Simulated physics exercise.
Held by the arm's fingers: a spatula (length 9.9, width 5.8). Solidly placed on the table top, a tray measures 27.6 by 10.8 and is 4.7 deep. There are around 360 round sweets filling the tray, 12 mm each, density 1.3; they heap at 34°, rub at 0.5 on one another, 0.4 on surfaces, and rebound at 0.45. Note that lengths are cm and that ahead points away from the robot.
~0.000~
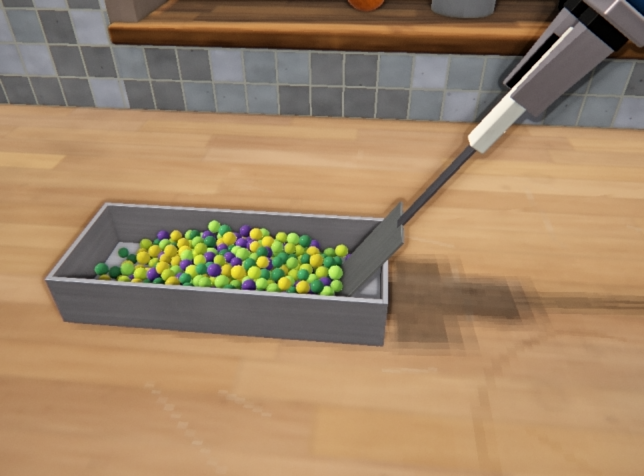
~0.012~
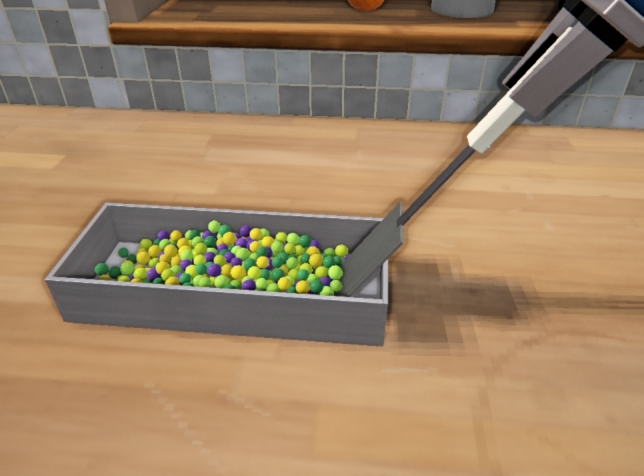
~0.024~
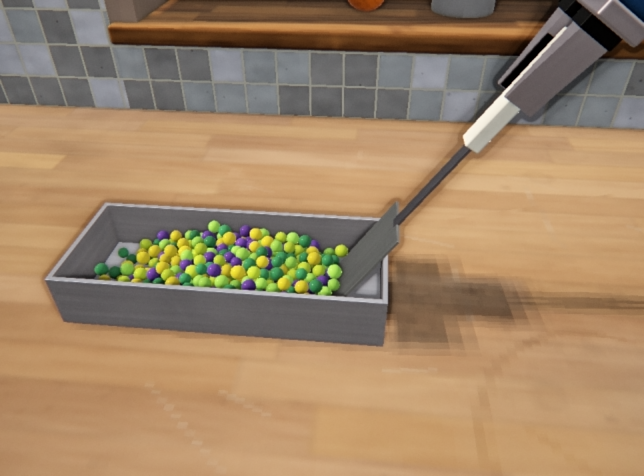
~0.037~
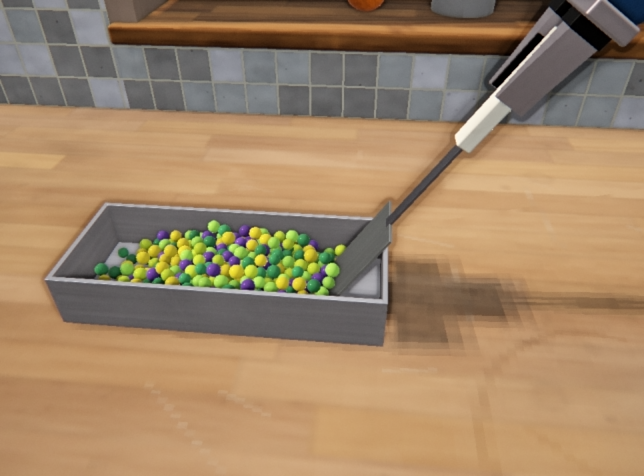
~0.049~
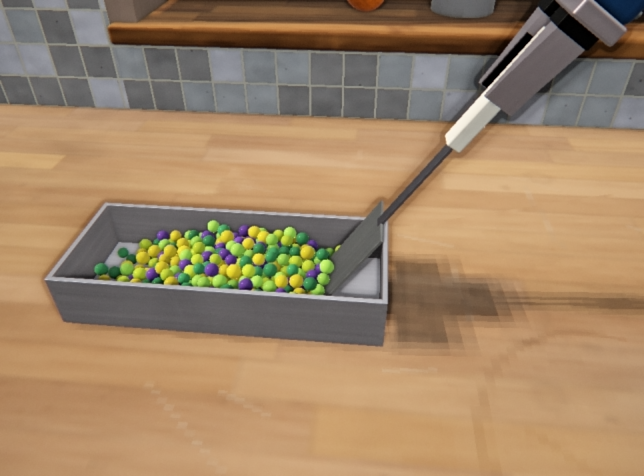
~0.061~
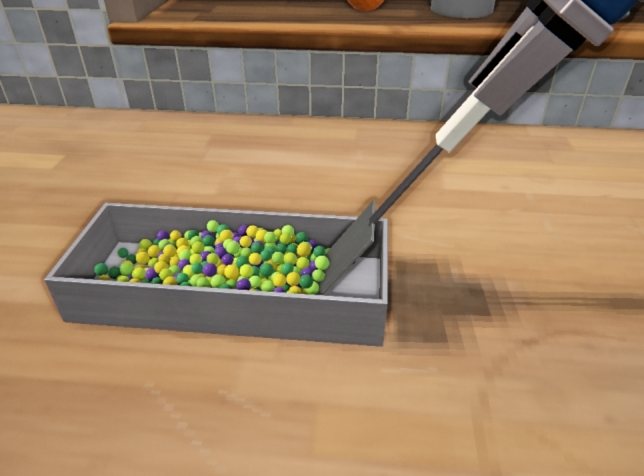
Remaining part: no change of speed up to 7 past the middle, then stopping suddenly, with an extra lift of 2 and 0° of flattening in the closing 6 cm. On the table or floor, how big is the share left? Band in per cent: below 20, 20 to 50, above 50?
Band: Below 20.
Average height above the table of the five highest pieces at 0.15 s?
6 cm.
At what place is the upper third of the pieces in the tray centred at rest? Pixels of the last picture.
Roughly (118, 247).
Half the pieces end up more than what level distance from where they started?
Distance: Around 5 cm.
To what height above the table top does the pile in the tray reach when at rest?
Roughly 6.5 centimetres.
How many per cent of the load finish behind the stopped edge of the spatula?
40 %.
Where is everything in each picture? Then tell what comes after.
Spatula top edge at (402, 221), sloping 57°; upper third of the load around (237, 263), from x 100 to 350, top at y 225; 362 in the tray, in the first picture.
Spatula top edge at (402, 221), sloping 57°; upper third of the load around (237, 263), from x 100 to 350, top at y 225, in the second picture.
Spatula top edge at (398, 221), sloping 57°; upper third of the load around (237, 262), from x 100 to 350, top at y 225, in the third picture.
Spatula top edge at (391, 220), sloping 57°; upper third of the load around (238, 261), from x 100 to 350, top at y 225, in the fourth picture.
Spatula top edge at (382, 220), sloping 57°; upper third of the load around (245, 261), from x 100 to 350, top at y 225, in the fifth picture.
Spatula top edge at (374, 219), sloping 57°; upper third of the load around (245, 260), from x 100 to 350, top at y 225; 362 in the tray, in the sixth picture.
After 0.15 s, sloping 57°, highest piece 6 above the table; 362 in the tray.
After 0.25 s, sloping 57°, highest piece 8 above the table; 362 in the tray.
After 0.49 s, sloping 57°, highest piece 6 above the table; 348 in the tray, 10 on the table or floor, 4 on the blade or in flight.
After 1.54 s, sloping 57°, highest piece 6 above the table; 347 in the tray, 15 on the table or floor.
At rest, 347 in the tray, 15 on the table or floor. That is 4 % on the table or floor.
